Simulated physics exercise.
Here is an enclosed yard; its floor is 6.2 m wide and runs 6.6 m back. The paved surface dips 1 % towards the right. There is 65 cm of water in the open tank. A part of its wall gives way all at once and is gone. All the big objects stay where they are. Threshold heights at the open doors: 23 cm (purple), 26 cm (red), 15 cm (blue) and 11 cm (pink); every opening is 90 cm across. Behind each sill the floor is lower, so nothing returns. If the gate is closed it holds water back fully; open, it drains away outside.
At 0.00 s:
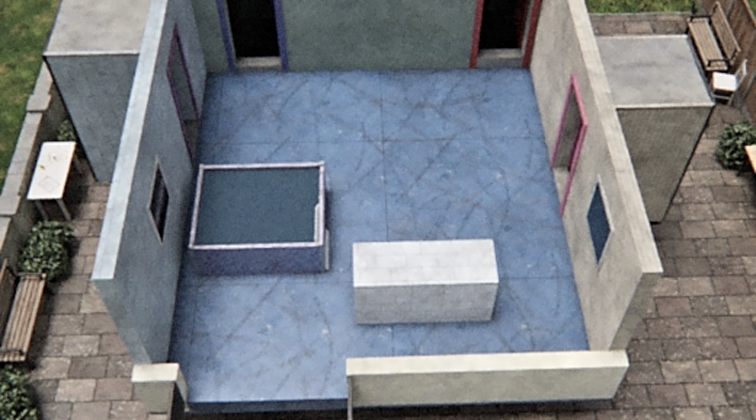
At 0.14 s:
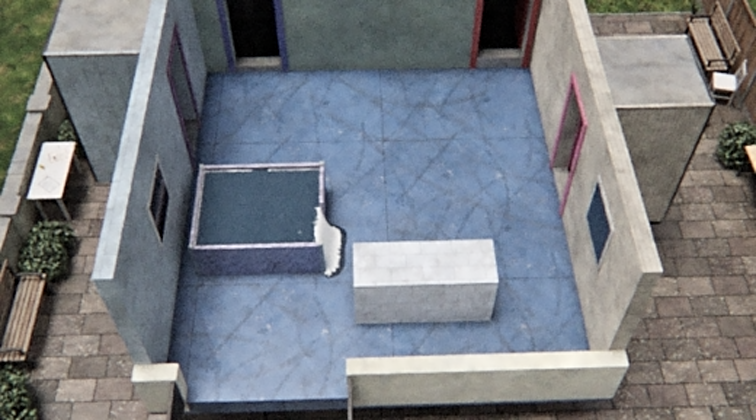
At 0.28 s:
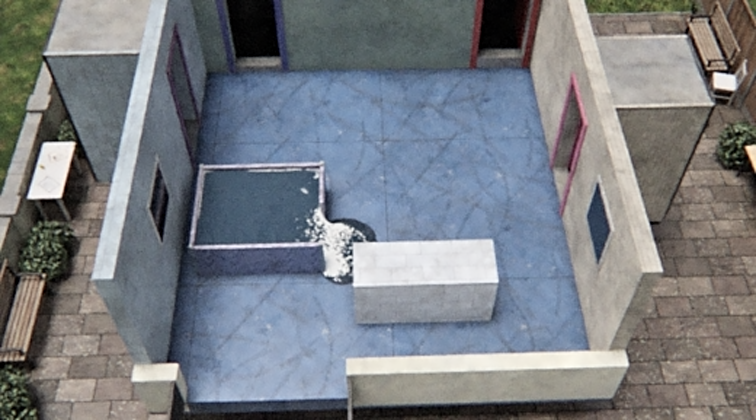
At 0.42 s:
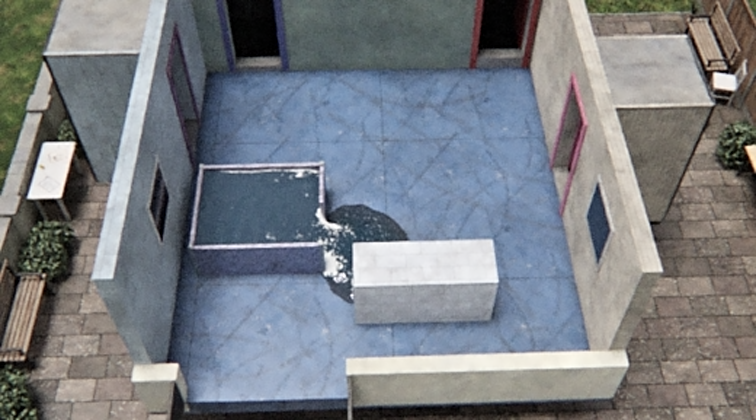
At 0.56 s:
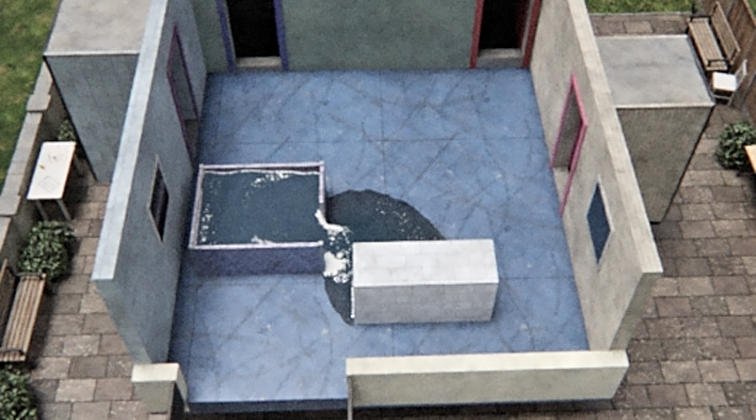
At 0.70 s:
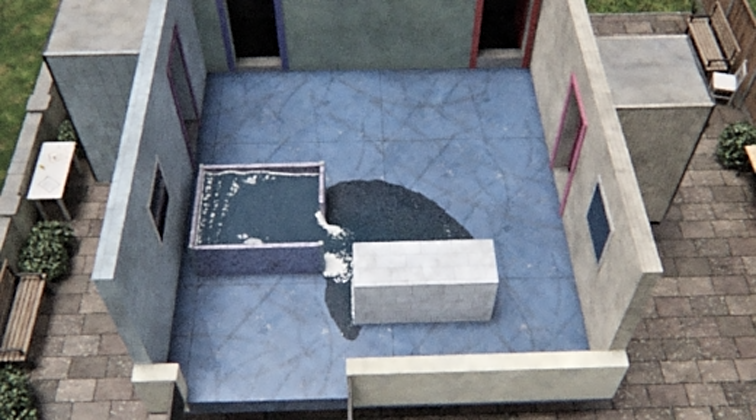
Dark water burst through a gap in the right side of the open tank, foaming white against the pale block, then spread around it in a widening pool across the blue floor.
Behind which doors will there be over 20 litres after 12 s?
Within that time: At the purple door it keeps below the limit; at the red door it does not reach the limit; at the blue door it keeps below the limit; at the pink door it passes the limit.
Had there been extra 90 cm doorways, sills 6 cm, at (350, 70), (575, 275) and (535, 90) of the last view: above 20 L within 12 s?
In that order: Not over, past it, past it.
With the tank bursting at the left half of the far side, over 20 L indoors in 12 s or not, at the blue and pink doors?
Then: Blue over, pink below.
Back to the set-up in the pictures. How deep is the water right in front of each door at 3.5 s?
Depths in cm: Purple 0, red 18, blue 0, pink 19.
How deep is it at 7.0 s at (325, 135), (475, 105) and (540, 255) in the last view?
About 2, 9 and 11 cm.
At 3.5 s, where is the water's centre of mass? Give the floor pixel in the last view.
At about (391, 227).
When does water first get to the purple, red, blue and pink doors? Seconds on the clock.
Purple 8.0 s, red 3.2 s, blue 6.0 s, pink 1.6 s.
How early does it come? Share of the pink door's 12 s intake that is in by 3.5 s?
About 65 per cent.
After 1.4 s water covers 25 % of the floor and is deepest (36 cm) near (328, 259); purple door not reached, red door not reached, blue door not reached, pink door not reached.
After 2.2 s water covers 30 % of the floor and is deepest (34 cm) near (559, 236); purple door not reached, red door not reached, blue door not reached, pink door 23 cm at the sill, 5 L in.
After 3.5 s water covers 40 % of the floor and is deepest (24 cm) near (525, 71); purple door not reached, red door 18 cm at the sill, 0 L in, blue door not reached, pink door 19 cm at the sill, 60 L in.
After 7.0 s water covers 75 % of the floor and is deepest (14 cm) near (529, 90); purple door not reached, red door 13 cm at the sill, 0 L in, blue door 2 cm at the sill, 0 L in, pink door 10 cm at the sill, 90 L in.
After 12.0 s water covers 100 % of the floor and is deepest (8 cm) near (529, 90); purple door 5 cm at the sill, 0 L in, red door 8 cm at the sill, 0 L in, blue door 5 cm at the sill, 0 L in, pink door 6 cm at the sill, 91 L in.
